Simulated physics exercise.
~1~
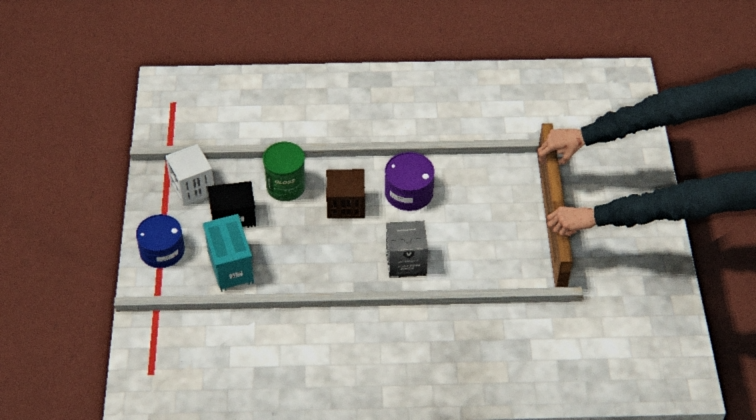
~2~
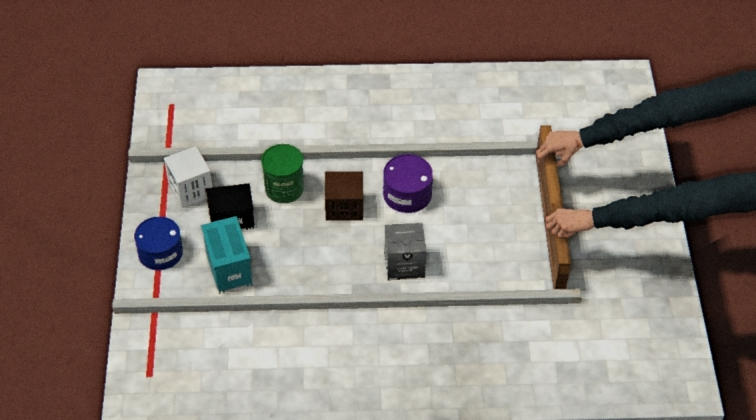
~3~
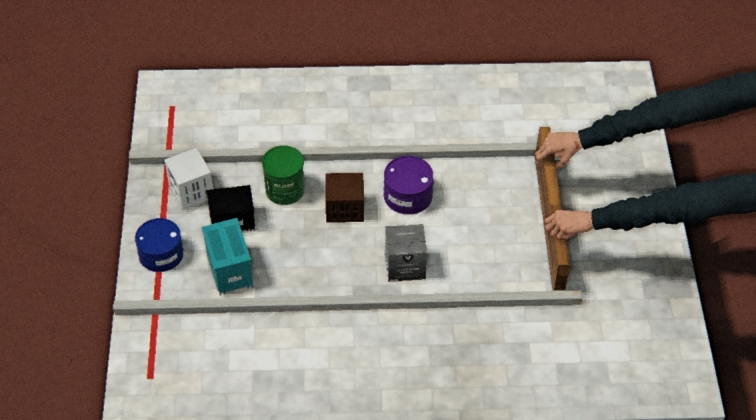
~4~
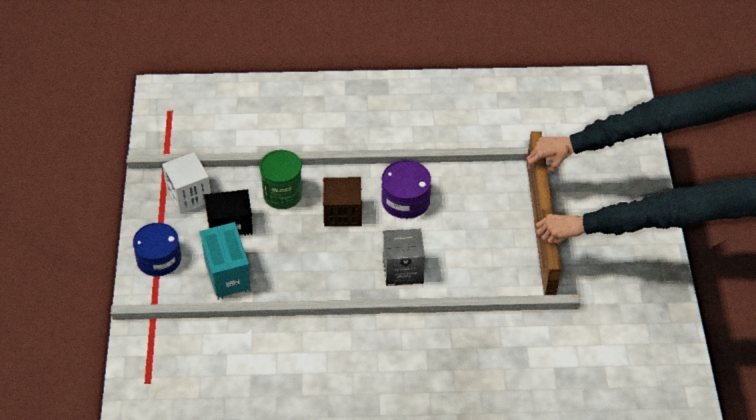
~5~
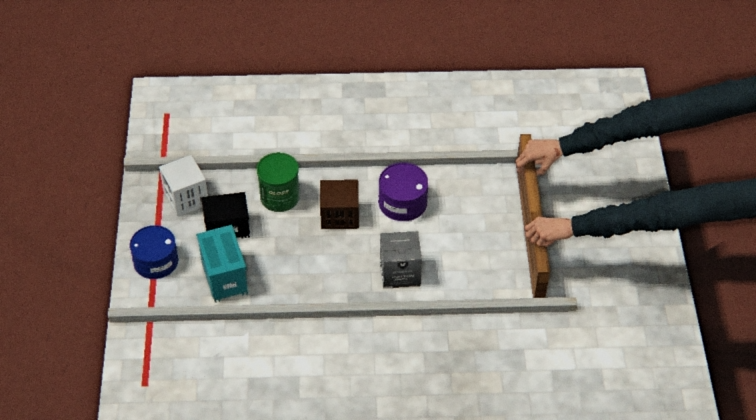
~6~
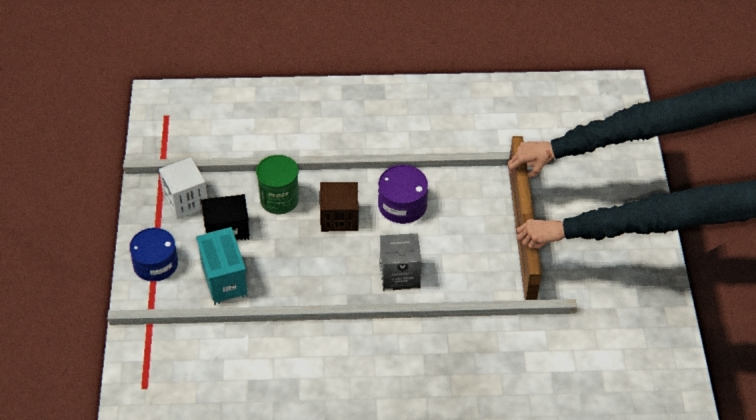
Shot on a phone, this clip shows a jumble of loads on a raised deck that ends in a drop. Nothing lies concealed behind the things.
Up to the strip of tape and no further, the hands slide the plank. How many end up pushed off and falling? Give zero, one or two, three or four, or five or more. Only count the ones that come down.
Looks to me like the count going over is upwards of four.
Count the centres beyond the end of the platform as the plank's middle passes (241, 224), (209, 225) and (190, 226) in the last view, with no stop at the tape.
Respectively, 0, 2 and 2.
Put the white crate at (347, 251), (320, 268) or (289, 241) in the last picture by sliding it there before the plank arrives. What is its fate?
Results in order: Over the edge; over the edge; over the edge.
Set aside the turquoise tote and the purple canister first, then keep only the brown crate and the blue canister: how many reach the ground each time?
First 3, then 4.
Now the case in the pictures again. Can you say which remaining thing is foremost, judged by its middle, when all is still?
The one is the purple canister.
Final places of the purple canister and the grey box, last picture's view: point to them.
For the purple canister it's (132, 195), and for the grey box it's (132, 267).
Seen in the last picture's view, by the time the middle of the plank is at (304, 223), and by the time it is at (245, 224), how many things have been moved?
The number moved is 4 and then 8.
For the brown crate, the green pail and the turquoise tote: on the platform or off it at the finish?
Result - brown crate retained, green pail dropped, turquoise tote dropped.
Early on, none off yet; blue canister at rest near (154, 255); white crate at rest near (184, 188); turquoise tote at rest near (222, 266).
A while later, none off yet; blue canister at rest near (154, 255); white crate travelled a little near (176, 189); turquoise tote moving near (219, 266).
Finally, the number that fall off is five or more; lost, green pail, black tote, turquoise tote, white crate and blue canister.
